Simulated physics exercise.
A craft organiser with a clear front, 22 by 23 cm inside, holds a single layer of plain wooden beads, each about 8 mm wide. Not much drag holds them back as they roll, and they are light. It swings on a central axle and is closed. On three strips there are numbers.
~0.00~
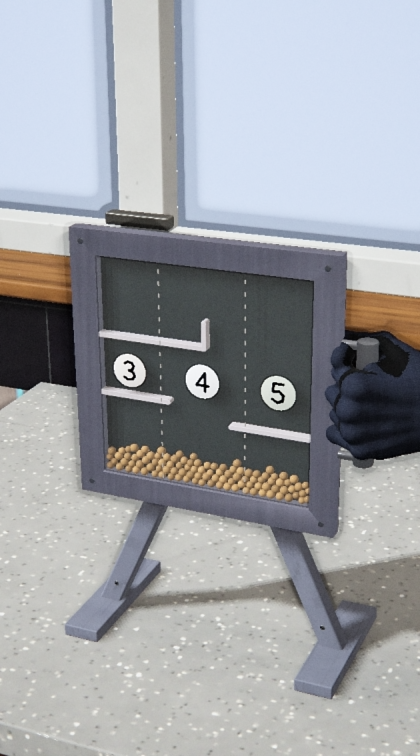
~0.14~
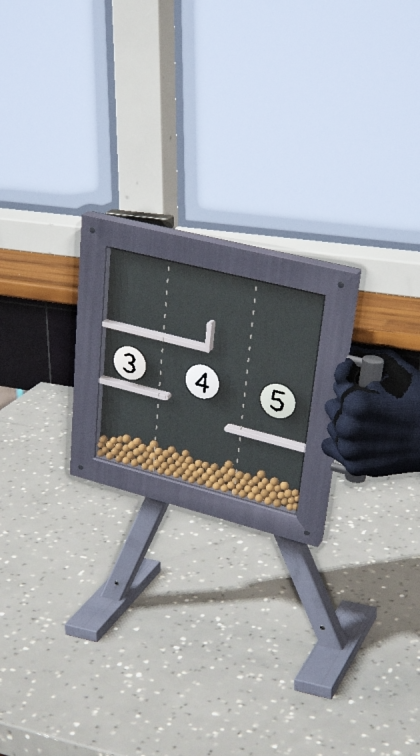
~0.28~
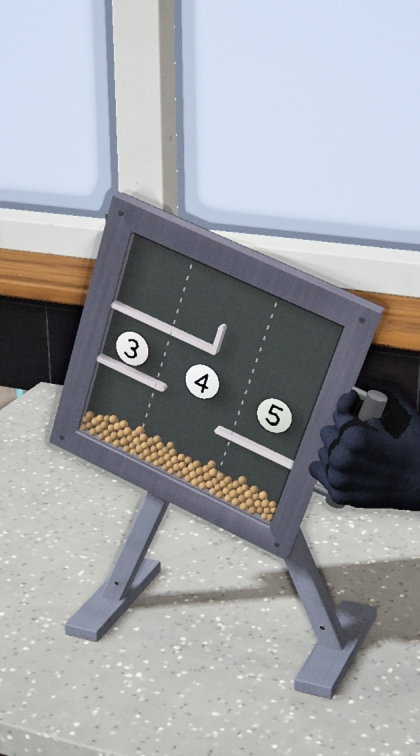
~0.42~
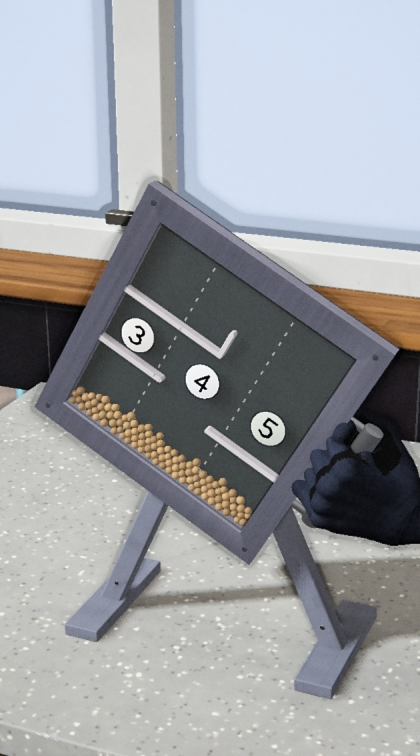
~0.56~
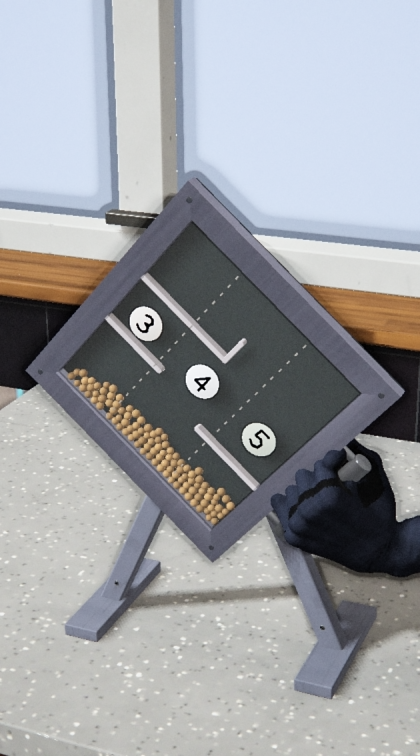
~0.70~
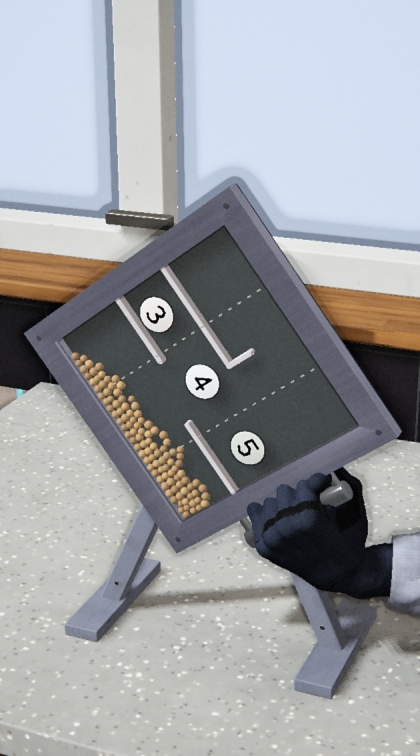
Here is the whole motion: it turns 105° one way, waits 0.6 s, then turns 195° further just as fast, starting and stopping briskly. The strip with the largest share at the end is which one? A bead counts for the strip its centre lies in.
That is the one marked 3.
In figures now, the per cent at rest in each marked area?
At the end, strip 3 has 100 percent, strip 4 has 0 percent and strip 5 has 0 percent.
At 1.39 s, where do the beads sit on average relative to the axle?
Roughly 10 centimetres to the left and 3 centimetres below.
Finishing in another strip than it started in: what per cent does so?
Around 70 percent.
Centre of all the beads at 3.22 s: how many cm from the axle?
Some 1 cm left and 2 cm above.
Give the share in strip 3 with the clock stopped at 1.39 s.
It comes to roughly 0 %.
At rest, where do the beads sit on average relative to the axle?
Some 3 cm left and 9 cm below.
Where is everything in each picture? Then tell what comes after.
In the first frame, level; about 100 beads; load centre (207, 473); top bead (237, 464); no. 3 (130, 371), no. 4 (202, 382), no. 5 (278, 393).
In the second frame, turned 6° clockwise; load centre (197, 471); top bead (127, 439).
In the third frame, turned 18° clockwise; load centre (179, 464); top bead (90, 415); wall ends (223, 328), (219, 430), (164, 388).
In the fourth frame, turned 29° clockwise; load centre (163, 455); top bead (81, 391).
In the fifth frame, turned 41° clockwise; load centre (156, 449); top bead (83, 373).
In the sixth frame, turned 53° clockwise; load centre (147, 442); top bead (76, 356); no. 3 (157, 315), no. 4 (202, 382), no. 5 (248, 448).
By 1.39 s, it stands 105° clockwise; the beads' middle is 10 cm left of and 3 cm below the centre; no. 4, 30 %, no. 5, 70 %.
By 3.22 s, it has come round 202° clockwise; the beads' middle is 1 cm left of and 2 cm above the centre; no. 3, 20 %, no. 4, 35 %, no. 5, 45 %.
By 4.45 s, it has come round 300° clockwise; the beads' middle is 3 cm left of and 9 cm below the centre; no. 3, 100 %.
At rest by 5.0 s, it has come round 300° clockwise; no. 3, 100 %, no. 4, 0 %, no. 5, 0 %.
